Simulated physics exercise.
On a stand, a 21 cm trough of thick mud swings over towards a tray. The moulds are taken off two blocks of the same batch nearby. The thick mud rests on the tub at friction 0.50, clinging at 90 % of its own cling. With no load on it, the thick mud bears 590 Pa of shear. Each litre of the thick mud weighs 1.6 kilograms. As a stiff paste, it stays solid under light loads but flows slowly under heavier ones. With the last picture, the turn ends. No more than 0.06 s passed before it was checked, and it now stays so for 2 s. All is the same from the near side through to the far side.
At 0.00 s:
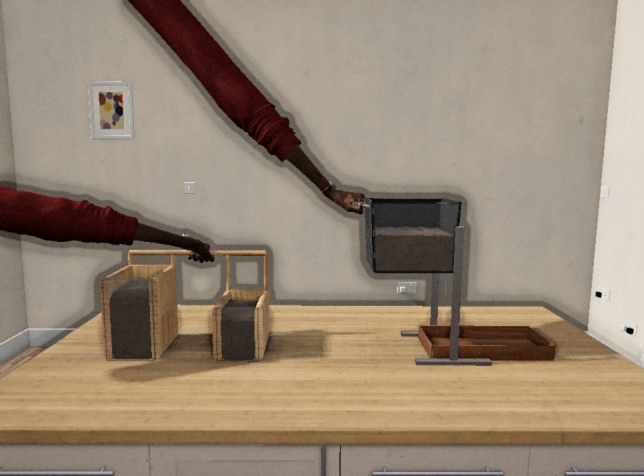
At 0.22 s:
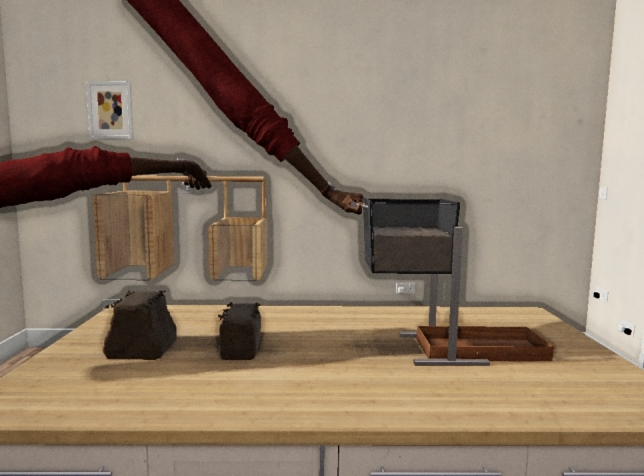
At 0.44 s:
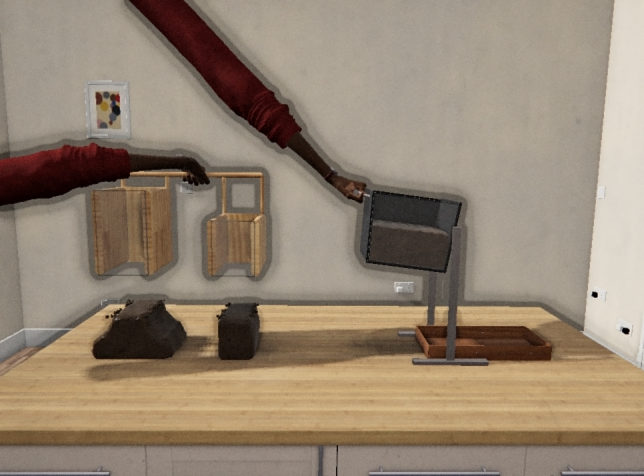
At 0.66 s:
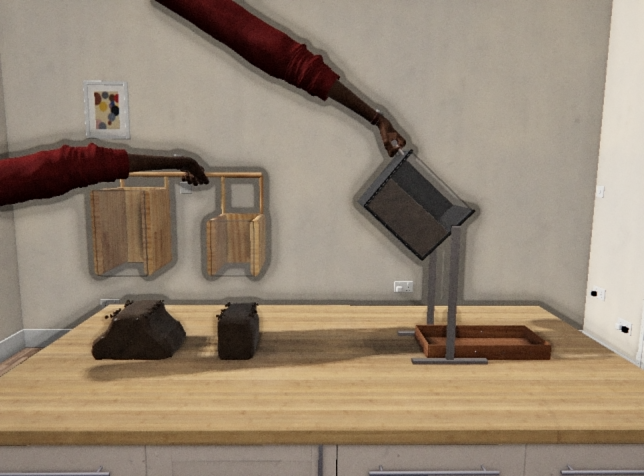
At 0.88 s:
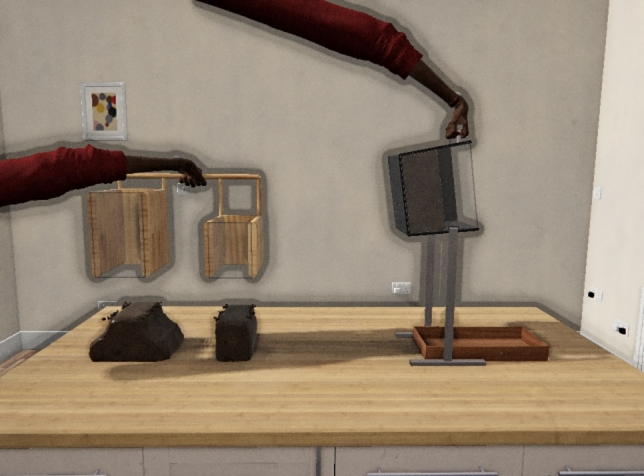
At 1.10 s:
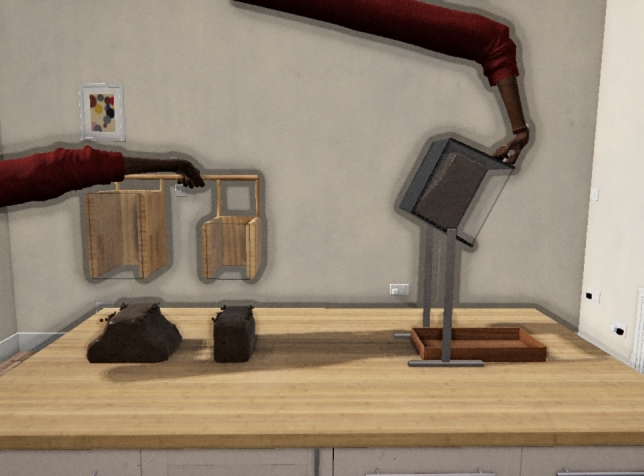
Red-sleeved arm lifting wooden moulds off two dark blocks, the left one slumping, as another arm swings a mud-filled trough rightwards.
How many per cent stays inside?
0 %.
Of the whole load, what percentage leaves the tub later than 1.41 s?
Roughly 18 percent of the load.
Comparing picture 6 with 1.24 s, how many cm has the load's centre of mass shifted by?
Roughly 11 cm.
By 1.24 s, the tub is at 116 degrees and holds 71 %.
By 1.41 s, the tub is at 116 degrees and holds 17 %.
By 1.58 s, the tub is at 116 degrees and holds 0 %.
By 1.75 s, the tub is at 116 degrees and holds 0 %.
By 3.10 s, at the end, the tub is at 116 degrees and holds 0 %.
